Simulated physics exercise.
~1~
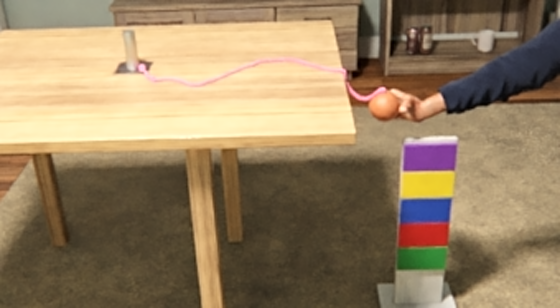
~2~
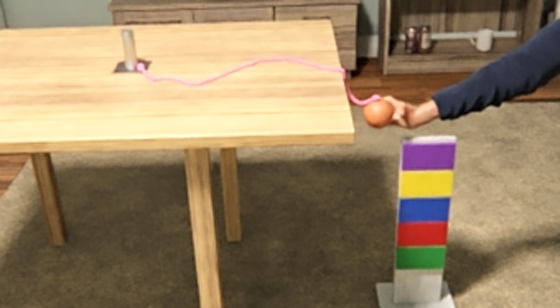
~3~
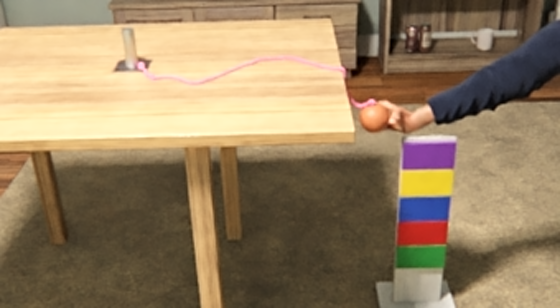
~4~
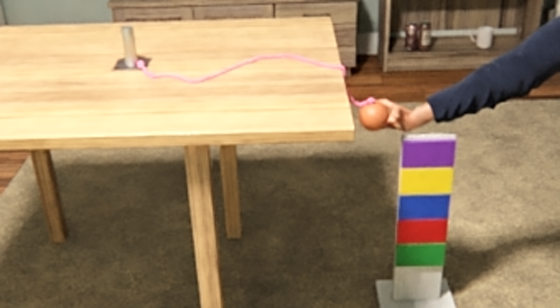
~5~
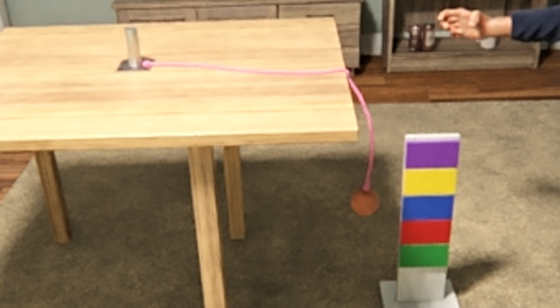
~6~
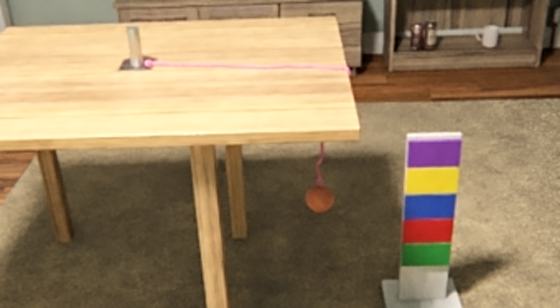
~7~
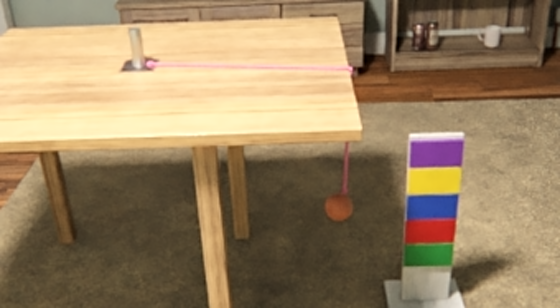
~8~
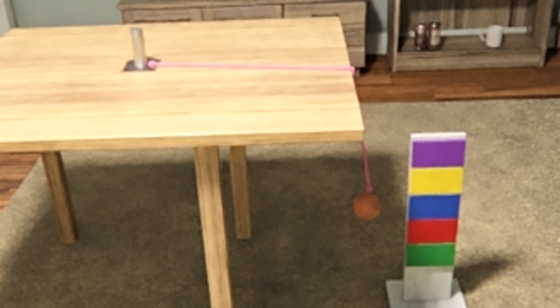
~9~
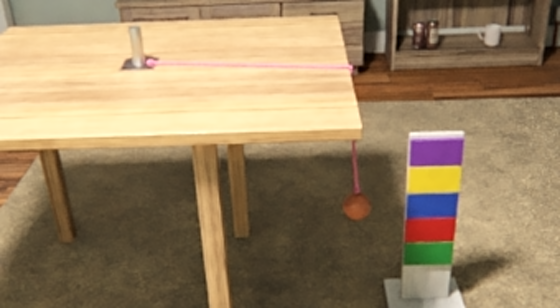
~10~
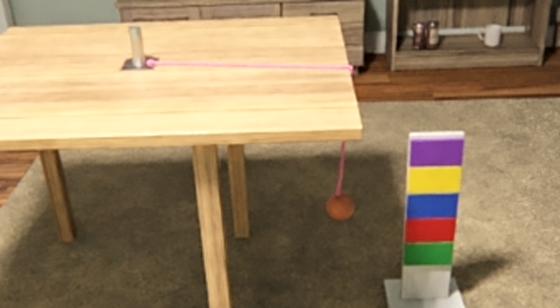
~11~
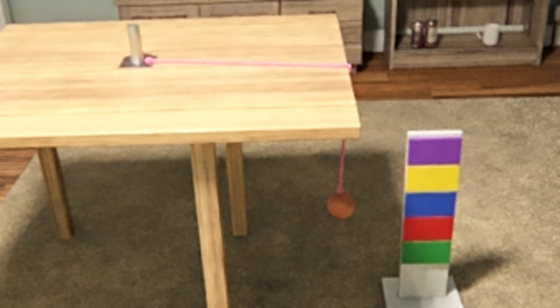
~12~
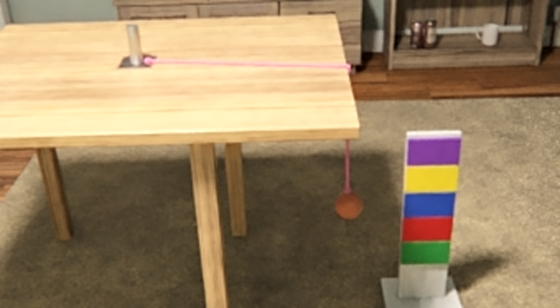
An orange, tied by a pink cord to a short post on a pale wooden table, is held by a hand just past the table's right edge, seen from the front and slightly above in a gently swaying view. To the right, a stand on the carpet shows purple, yellow, blue, red and green bands from top to bottom. The hand shifts the orange slightly left and down, then lets go and withdraws. The orange drops, pulling the cord taut over the edge, and swings left beneath the table, then right. Its swings shrink to a slight sway, and it ends hanging level with the blue band.
